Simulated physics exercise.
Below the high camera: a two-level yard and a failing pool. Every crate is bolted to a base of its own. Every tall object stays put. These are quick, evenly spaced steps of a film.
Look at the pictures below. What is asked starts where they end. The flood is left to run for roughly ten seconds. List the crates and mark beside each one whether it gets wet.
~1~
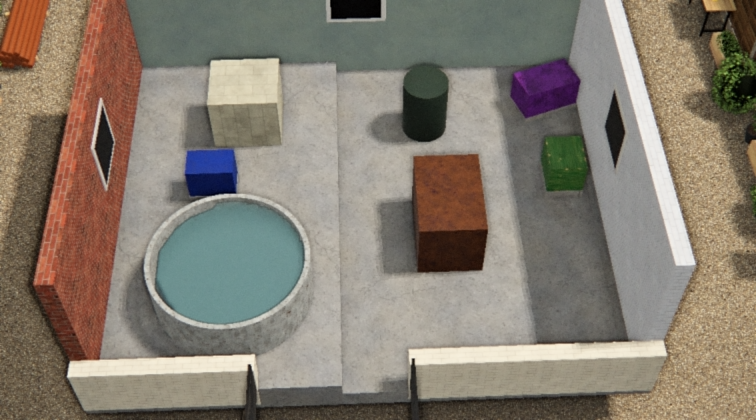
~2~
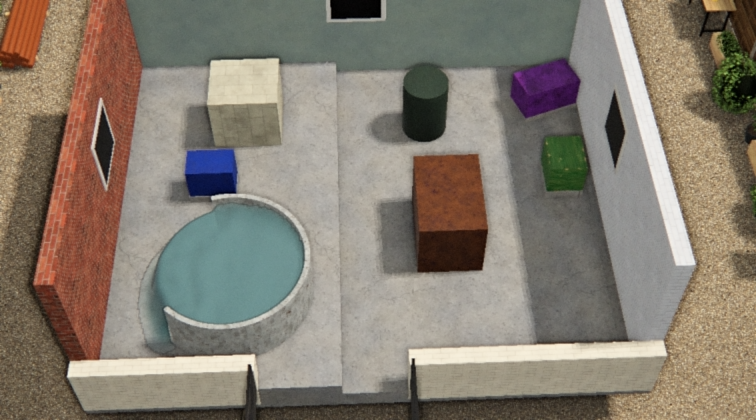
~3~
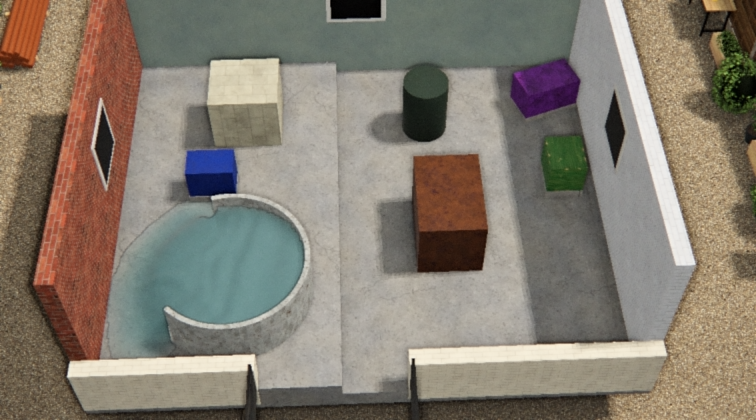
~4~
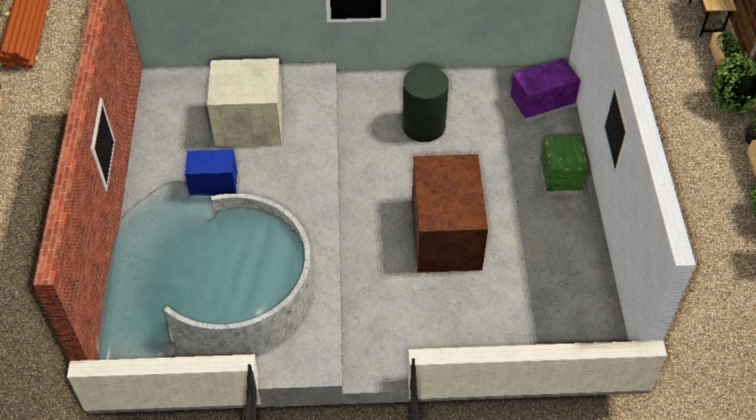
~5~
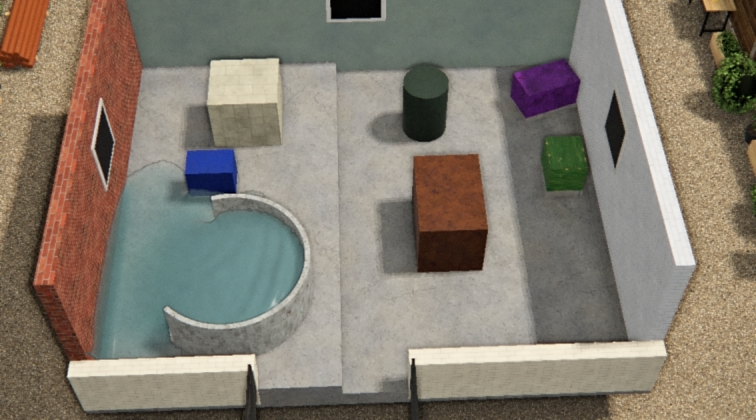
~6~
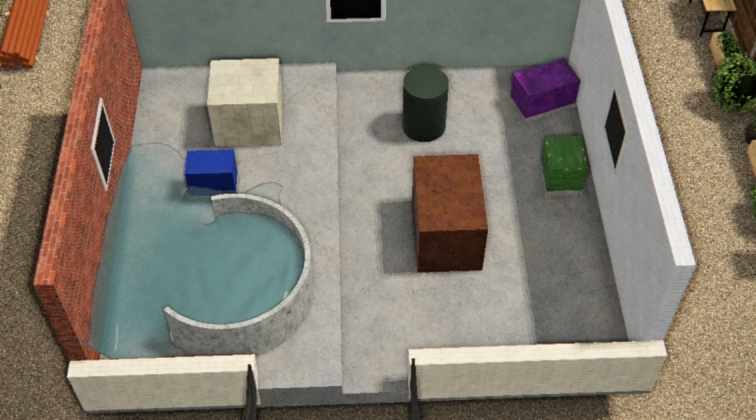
Green crate - stays dry; purple crate - gets wet; blue crate - gets wet.
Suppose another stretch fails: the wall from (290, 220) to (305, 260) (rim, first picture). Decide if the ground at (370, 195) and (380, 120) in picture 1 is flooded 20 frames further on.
I'd expect the first point to be reached and the second point to be reached.
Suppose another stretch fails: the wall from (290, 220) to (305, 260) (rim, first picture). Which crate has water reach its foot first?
The purple one.
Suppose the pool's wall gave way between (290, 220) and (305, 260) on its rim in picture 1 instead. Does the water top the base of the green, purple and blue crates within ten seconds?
Result: Green crate gets overtopped, purple crate gets overtopped, blue crate is left untouched.
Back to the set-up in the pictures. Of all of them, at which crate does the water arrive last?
I think it's the green crate.
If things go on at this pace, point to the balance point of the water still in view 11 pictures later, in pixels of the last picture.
Close to (187, 247).
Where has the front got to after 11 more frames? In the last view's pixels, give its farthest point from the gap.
Pixel estimate: (306, 65).
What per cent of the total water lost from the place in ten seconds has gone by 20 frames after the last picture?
It works out at roughly 40 per cent.
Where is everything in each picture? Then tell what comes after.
In the first picture, the pool at (228, 261) is whole and still.
In the second picture, water pours out at (161, 267) and has run to a hidden place.
In the third picture, the front is at a hidden place, out from the gap at (162, 270).
In the fourth picture, the front is at a hidden place, out from the gap at (162, 271).
In the fifth picture, the front is at (158, 167), out from the gap at (163, 272).
In the sixth picture, the front is at (139, 149), out from the gap at (163, 272).
A moment on, water covers 20 % of the floor; the green crate not reached, the purple crate not reached, the blue crate water round its plinth.
Next, water covers 30 % of the floor; the green crate not reached, the purple crate not reached, the blue crate water round its plinth.
Then, water covers 65 % of the floor; the green crate not reached, the purple crate not reached, the blue crate water round its plinth.
Later, water covers 80 % of the floor; the green crate water round its plinth, the purple crate water round its plinth, the blue crate water round its plinth.
In the end, water covers 95 % of the floor; the green crate stayed above the water, the purple crate was topped, the blue crate was topped.
